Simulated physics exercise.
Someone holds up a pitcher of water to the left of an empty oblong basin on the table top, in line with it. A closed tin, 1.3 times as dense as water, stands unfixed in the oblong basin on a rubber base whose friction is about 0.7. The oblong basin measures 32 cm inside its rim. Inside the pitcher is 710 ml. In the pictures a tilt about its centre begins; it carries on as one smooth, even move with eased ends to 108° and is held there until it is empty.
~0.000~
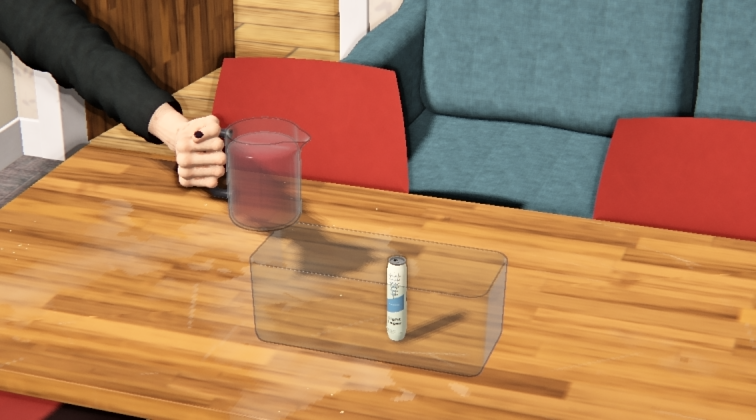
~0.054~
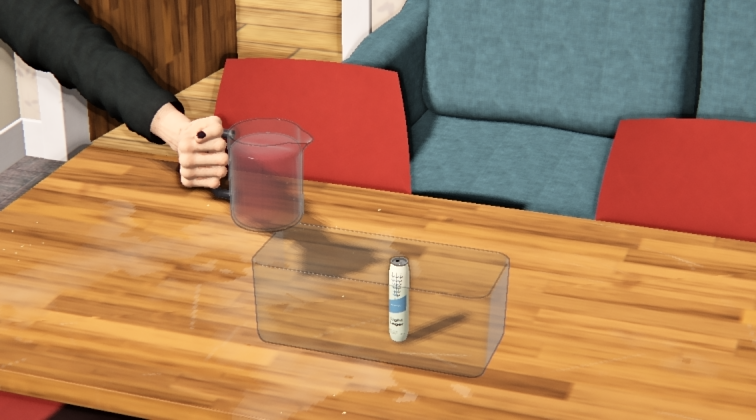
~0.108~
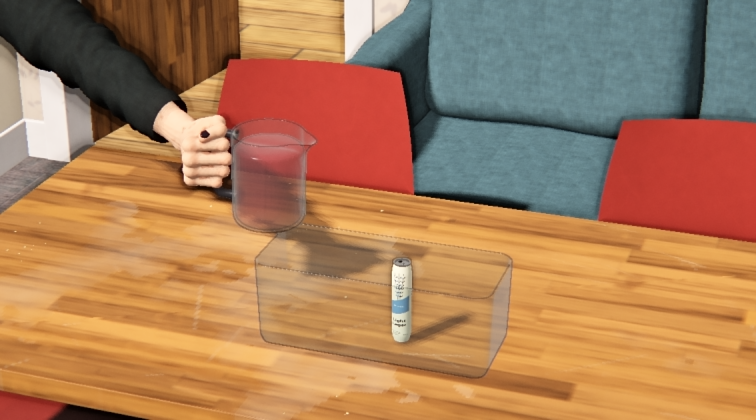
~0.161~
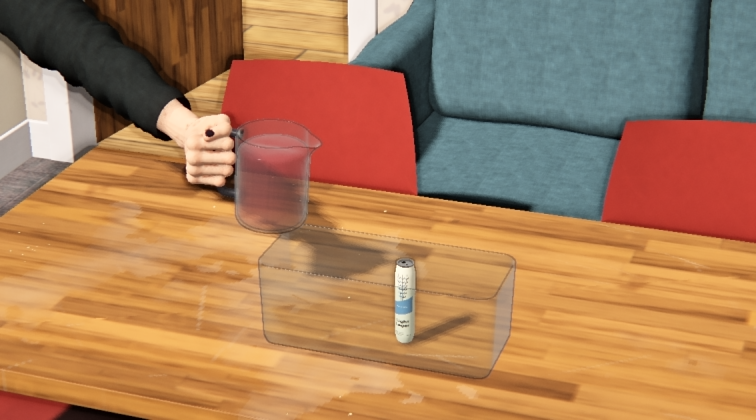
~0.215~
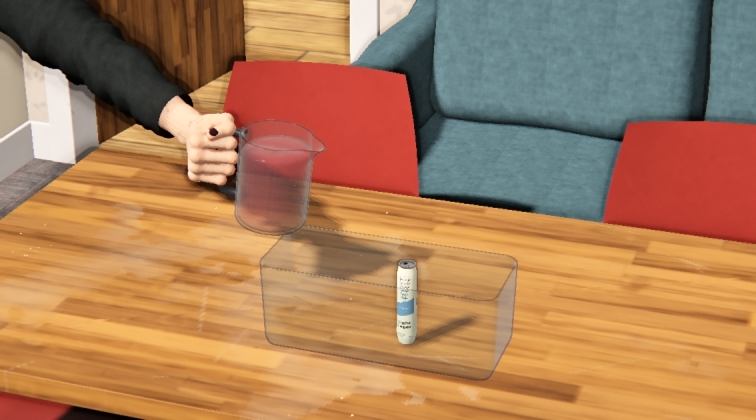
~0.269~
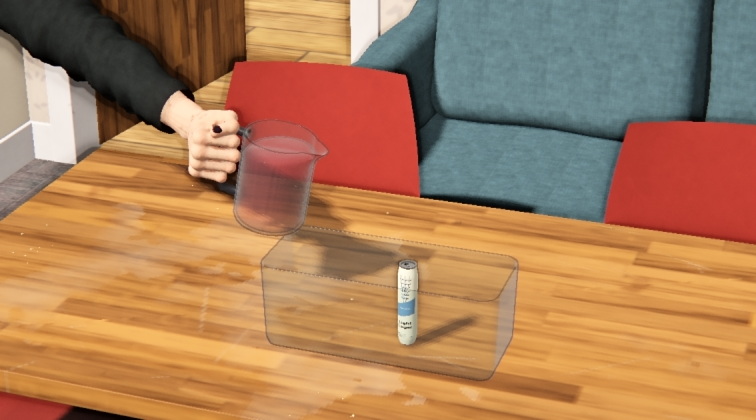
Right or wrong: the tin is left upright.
Right.
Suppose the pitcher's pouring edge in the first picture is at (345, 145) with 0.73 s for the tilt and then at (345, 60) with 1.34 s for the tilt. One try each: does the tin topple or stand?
Run one: It tumbles. Run two: It tumbles.
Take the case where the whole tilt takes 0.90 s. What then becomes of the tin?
Result: Tin still standing.
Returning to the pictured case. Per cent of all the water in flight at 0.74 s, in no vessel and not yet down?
Around 10 in a hundred.
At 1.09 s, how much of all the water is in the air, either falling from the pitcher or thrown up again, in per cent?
Around 12 percent of the liquid.
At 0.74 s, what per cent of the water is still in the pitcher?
Close to 84 in a hundred.
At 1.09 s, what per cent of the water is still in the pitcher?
What remains is about 32 percent of it all.
By 0.74 s the tilt is 63° and 84 per cent is still to pour; the tin stands where it began.
By 1.09 s the tilt is 99° and 32 per cent is still to pour; the tin stands where it began.
By 1.45 s the tilt is 108° and 2 per cent is still to pour; the tin stands where it began.
By 1.84 s the tilt is 108° and 0 per cent is still to pour; the tin stands where it began.
At rest the tin stands where it began.
